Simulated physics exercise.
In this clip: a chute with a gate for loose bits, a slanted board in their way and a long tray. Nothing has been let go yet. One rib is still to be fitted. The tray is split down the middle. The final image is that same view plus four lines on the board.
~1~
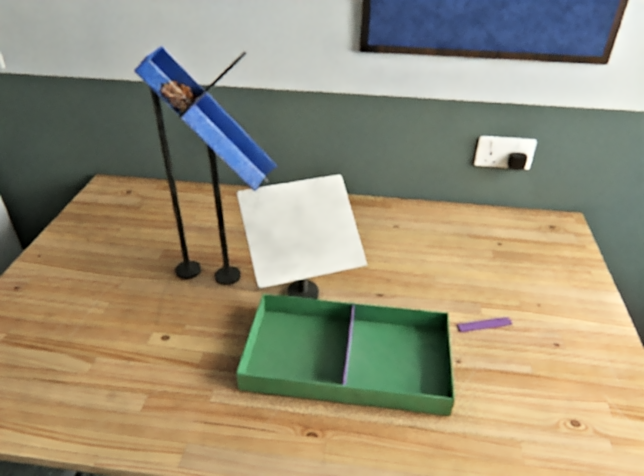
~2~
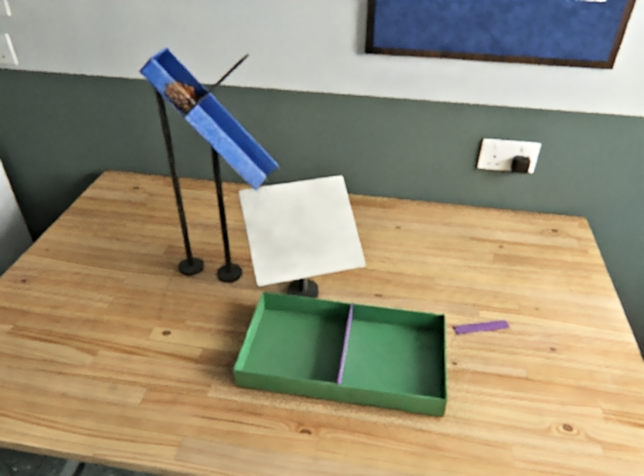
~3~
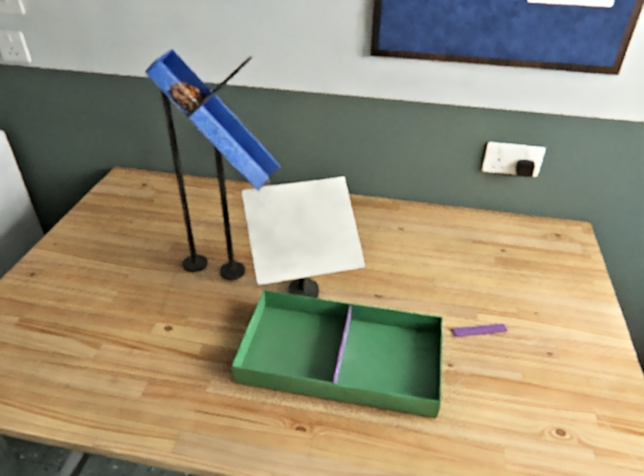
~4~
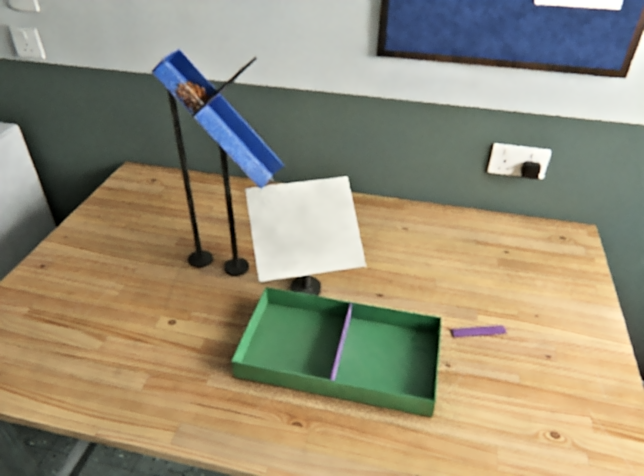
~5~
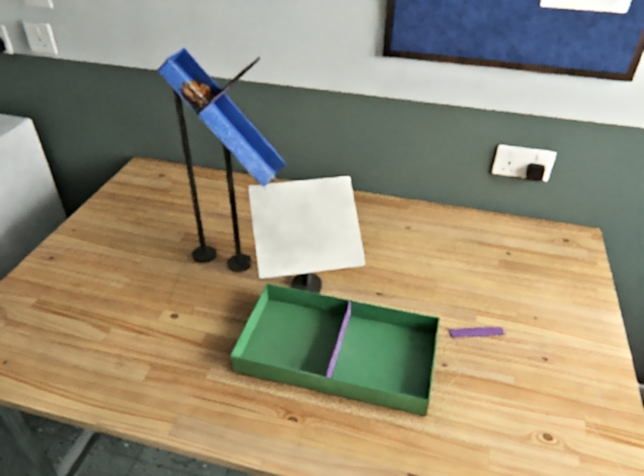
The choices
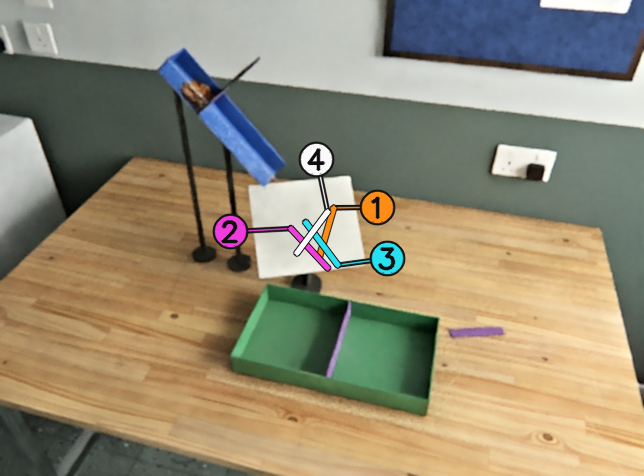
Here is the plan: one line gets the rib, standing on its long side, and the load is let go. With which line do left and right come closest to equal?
Use line 3.
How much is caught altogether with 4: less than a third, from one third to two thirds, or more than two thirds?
Line 4 gives more than two thirds.
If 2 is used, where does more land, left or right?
Right.
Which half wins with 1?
The left half.
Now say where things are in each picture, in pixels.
The first frame shows load behind the gate at (181, 96), cereal balls; lip of the chute at (260, 184), sloping fairly steeply.
The second frame shows middle of the board at (302, 228), tilted fairly steeply; middle of its low edge at (313, 276); of its high edge at (292, 183).
The third frame shows front corners of the tray at (232, 366) and (440, 402); front end of its middle wall at (333, 383).
The fourth frame shows middle of the load at (195, 96); lip at (267, 182).
The fifth frame shows middle of the load at (200, 95); lip at (270, 180).
On the marked copy, line 1 from (333, 207) to (319, 256); line 2 from (290, 228) to (327, 268); line 3 from (305, 222) to (337, 265); line 4 from (327, 211) to (296, 253).
If 1 is chosen, of what is caught, nearly all in the left half, a stray few in the right.
If 2 is chosen, of what is caught, a stray few in the left half, nearly all in the right.
If 3 is chosen, of what is caught, about half in the left half, about half in the right.
If 4 is chosen, of what is caught, nearly all in the left half, a small part in the right.
